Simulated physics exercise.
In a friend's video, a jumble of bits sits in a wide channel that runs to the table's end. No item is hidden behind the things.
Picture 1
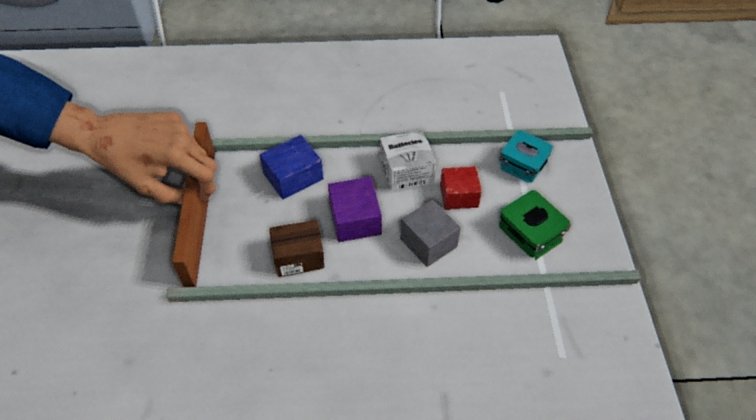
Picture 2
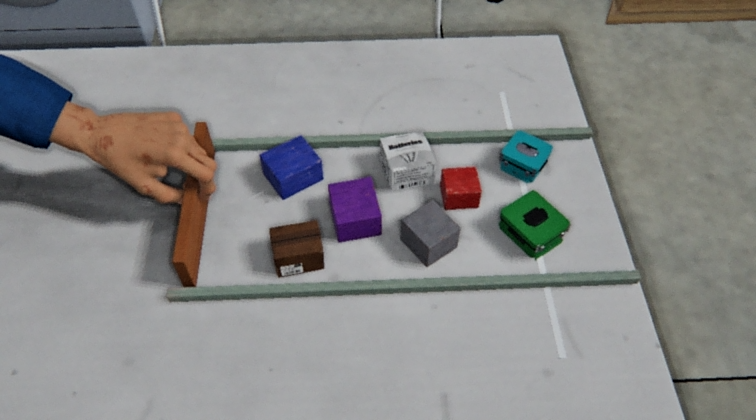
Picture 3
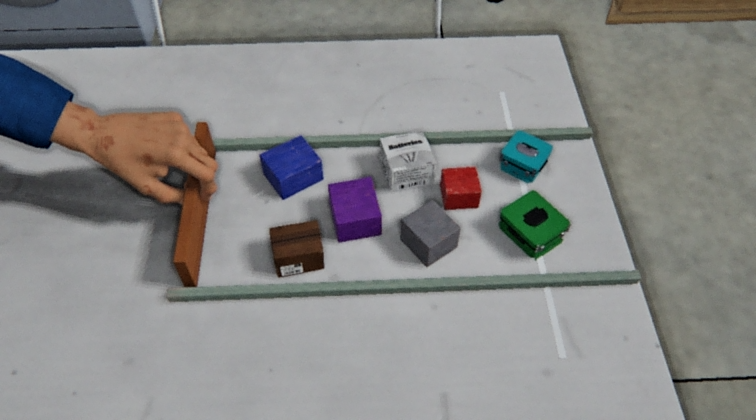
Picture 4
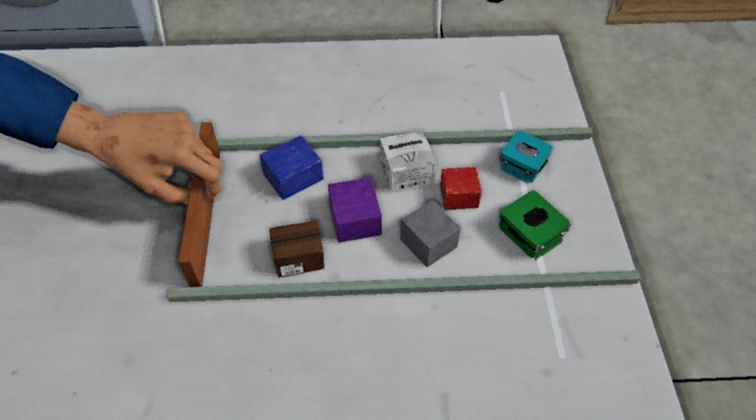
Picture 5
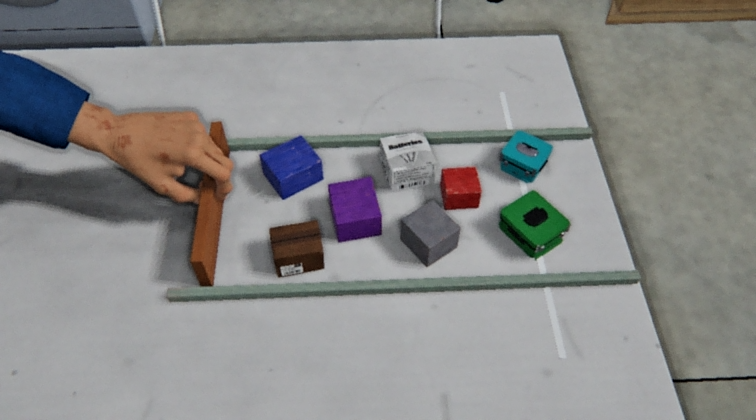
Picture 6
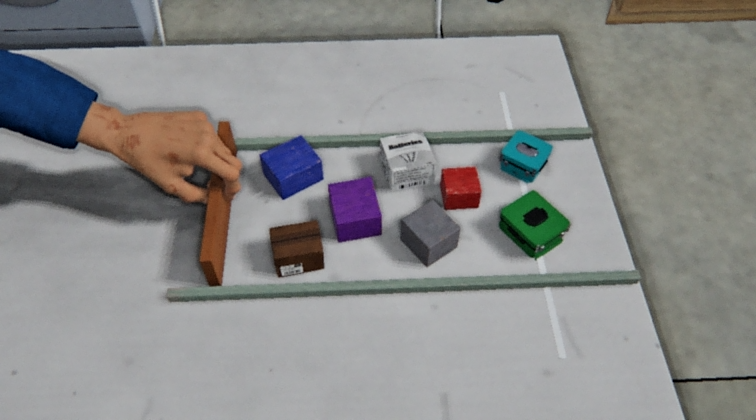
A hand slides an upright wooden board slightly right toward several still, colourful blocks and boxes.
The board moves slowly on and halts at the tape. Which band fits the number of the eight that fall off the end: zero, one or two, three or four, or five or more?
Missing from the table at the end: One or two.
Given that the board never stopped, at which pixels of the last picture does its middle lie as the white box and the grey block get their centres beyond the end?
Roughly at (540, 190) and roughly at (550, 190).
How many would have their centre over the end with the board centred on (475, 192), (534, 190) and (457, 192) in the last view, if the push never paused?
Per position: 0 / 2 / 0.
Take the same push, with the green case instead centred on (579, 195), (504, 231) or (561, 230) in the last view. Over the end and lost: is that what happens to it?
One after another: It is gone, then is gone, then is gone.
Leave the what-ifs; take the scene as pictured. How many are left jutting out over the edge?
The total comes out at 1.
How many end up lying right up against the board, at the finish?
3 of them.
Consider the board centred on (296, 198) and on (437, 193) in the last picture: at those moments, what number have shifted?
At that stage 2; at the next, 8.
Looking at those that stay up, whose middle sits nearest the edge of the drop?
Foremost: The white box.
Soon after, none off yet; turquoise case at rest near (525, 158); green case at rest near (533, 225); red block at rest near (464, 188).
By the end, the number that fall off is one or two; fallen, green case and turquoise case.
